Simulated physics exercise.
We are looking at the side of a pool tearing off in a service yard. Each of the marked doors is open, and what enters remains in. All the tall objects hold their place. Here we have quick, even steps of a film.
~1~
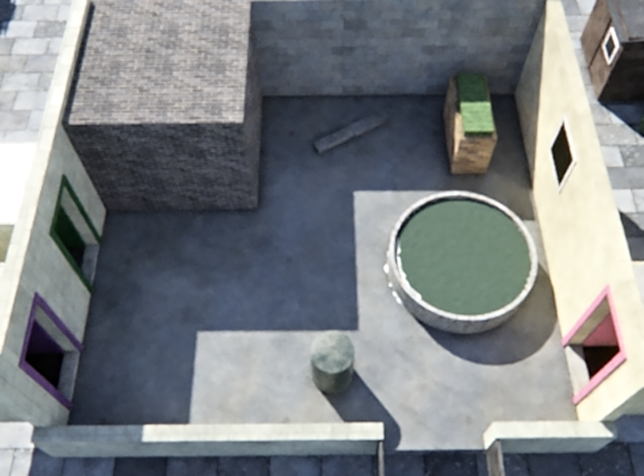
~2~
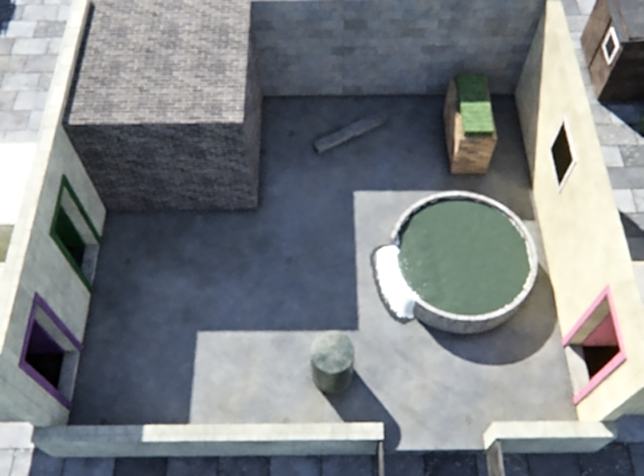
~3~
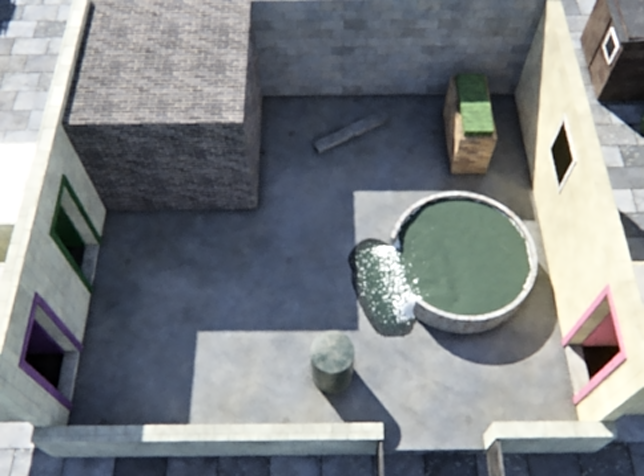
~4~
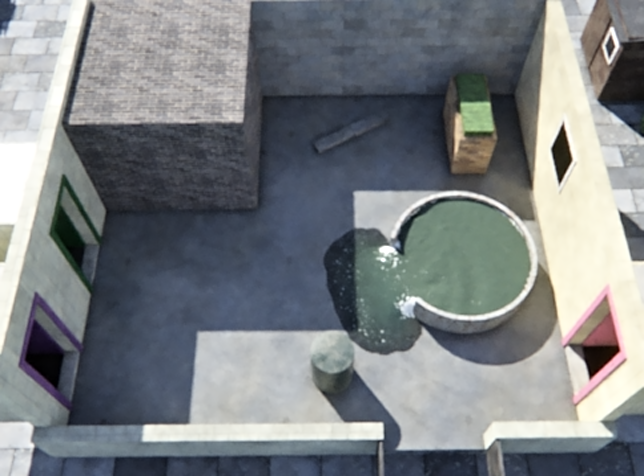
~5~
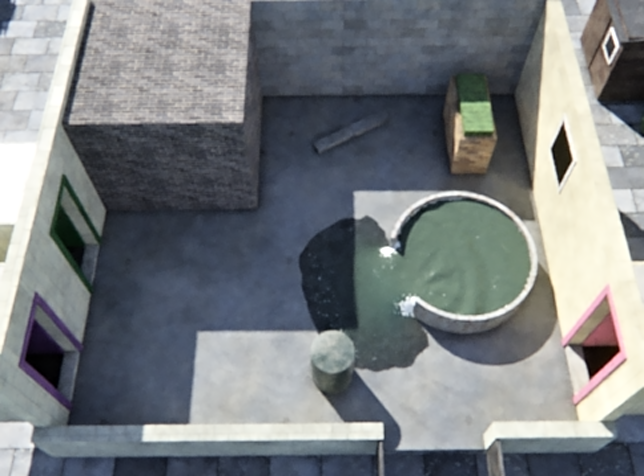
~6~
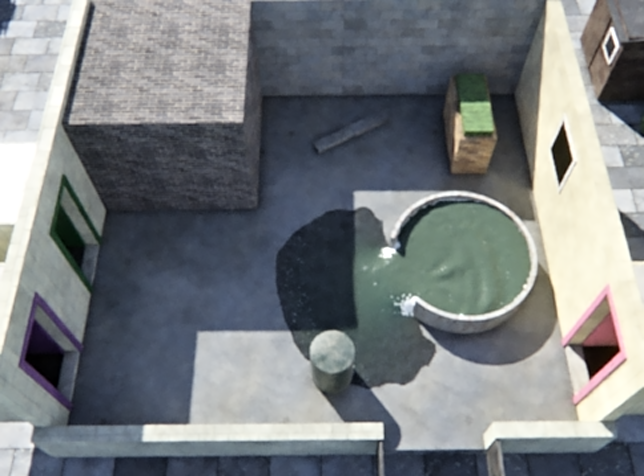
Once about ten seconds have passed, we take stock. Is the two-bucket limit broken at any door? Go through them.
Going through them: The pink door keeps to it, the green door breaks it, the purple door breaks it.
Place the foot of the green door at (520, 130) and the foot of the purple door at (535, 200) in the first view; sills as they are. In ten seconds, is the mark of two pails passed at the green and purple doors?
In short: Green takes less, purple stays under.
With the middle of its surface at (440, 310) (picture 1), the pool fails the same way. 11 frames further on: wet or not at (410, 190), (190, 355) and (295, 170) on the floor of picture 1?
In that order: Clear, awash, not flooded.
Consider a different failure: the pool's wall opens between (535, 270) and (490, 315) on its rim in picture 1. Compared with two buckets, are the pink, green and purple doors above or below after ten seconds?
Result - pink door tops the mark, green door does not reach it, purple door does not reach it.
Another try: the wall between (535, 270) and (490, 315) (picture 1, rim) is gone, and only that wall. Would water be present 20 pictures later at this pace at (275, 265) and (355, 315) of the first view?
Untouched, then soaked.
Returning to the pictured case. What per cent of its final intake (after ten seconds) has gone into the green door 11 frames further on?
That comes out to 0 per cent by my count.
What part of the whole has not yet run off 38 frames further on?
I reckon around 90 in a hundred.
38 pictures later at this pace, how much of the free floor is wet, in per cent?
That's roughly 60 per cent.
A moment on, water covers 25 % of the floor; the pink door not reached, the green door not reached, the purple door not reached.
Next, water covers 40 % of the floor; the pink door not reached, the green door not reached, the purple door not reached.
Then, water covers 55 % of the floor; the pink door not reached, the green door under two buckets in, the purple door under two buckets in.
Later, water covers 60 % of the floor; the pink door not reached, the green door far over two buckets in, the purple door over two buckets in.
In the end, water covers 70 % of the floor; the pink door not reached, the green door far over two buckets in, the purple door over two buckets in.
